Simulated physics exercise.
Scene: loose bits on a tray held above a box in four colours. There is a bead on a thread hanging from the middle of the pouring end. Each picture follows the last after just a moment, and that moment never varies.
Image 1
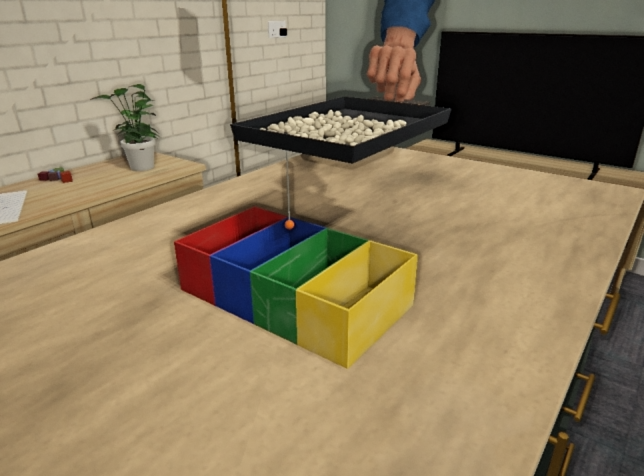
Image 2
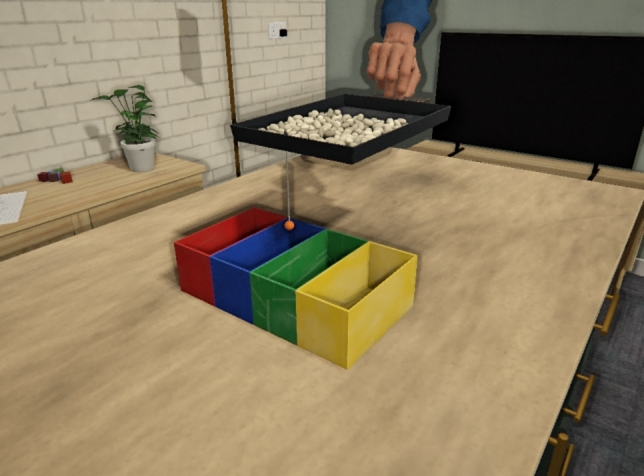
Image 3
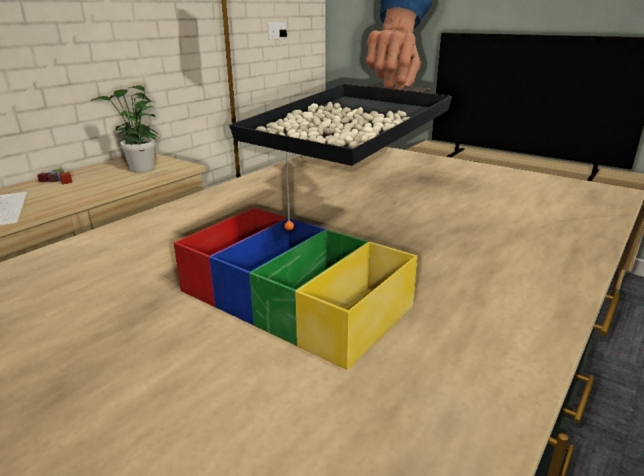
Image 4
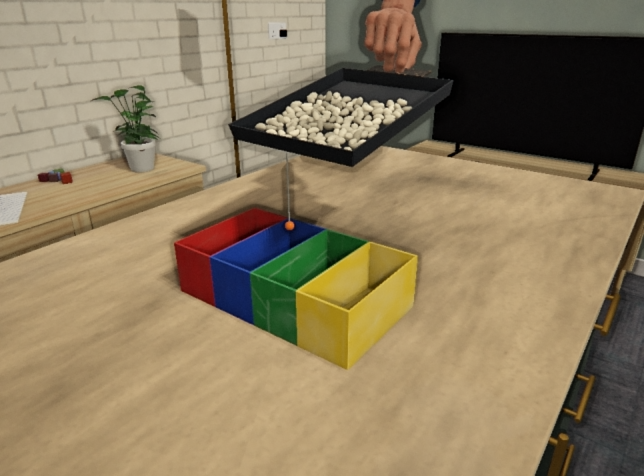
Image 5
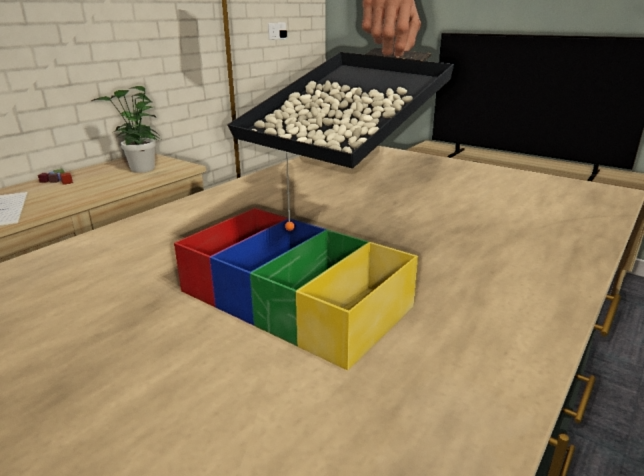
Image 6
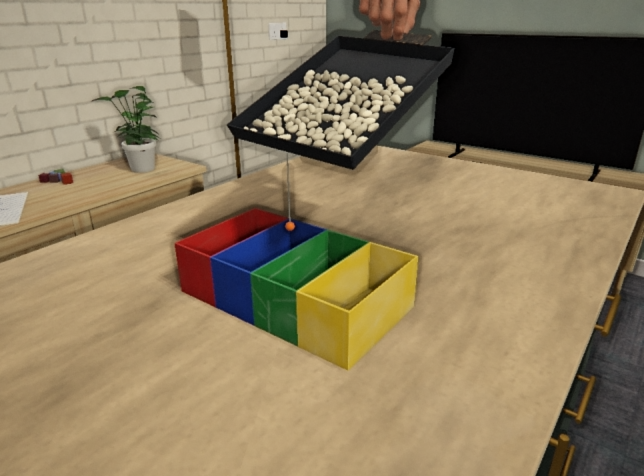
In a room with a potted plant by a brick wall, a hand raises the back of a black tray of white beans above a red, blue, green and yellow box, tilting it gradually toward the front.
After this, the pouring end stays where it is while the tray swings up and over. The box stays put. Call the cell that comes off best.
The green cell comes off best.
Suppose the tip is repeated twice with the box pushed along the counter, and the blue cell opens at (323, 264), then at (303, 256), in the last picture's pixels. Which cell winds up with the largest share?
So the first one goes to that blue cell and the second to the blue cell.
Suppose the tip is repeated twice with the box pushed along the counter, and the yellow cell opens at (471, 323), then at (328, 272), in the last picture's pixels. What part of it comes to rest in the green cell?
0 %, then 40 %.
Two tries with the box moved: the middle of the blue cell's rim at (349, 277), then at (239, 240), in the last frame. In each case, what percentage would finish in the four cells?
The first yields 60 per cent and the second 100 per cent.
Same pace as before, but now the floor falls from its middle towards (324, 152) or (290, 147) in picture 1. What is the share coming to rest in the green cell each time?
So it's 50 percent with the first slope and 30 percent with the other.
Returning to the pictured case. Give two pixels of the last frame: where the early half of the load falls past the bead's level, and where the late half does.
Points: About (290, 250), then about (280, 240).
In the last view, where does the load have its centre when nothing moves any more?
(283, 309).
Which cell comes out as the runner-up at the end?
Second: The cell in blue.
Shortly afterwards, tray tipped steeply; all but a few on the tray; only a few falling or outside the box.
Next, tray tipped past a quarter turn; near half on the tray; a little in the green cell; only a few in the yellow cell; only a few in the blue cell; only a few in the red cell; near a third falling or outside the box.
Some moments later, tray tipped past a quarter turn; near half in the green cell; near a quarter in the blue cell; a little in the yellow cell; a little in the red cell; only a few falling or outside the box.
In the end, tray tipped past a quarter turn; near half in the green cell; near a quarter in the blue cell; a little in the yellow cell; a little in the red cell; only a few outside the box.
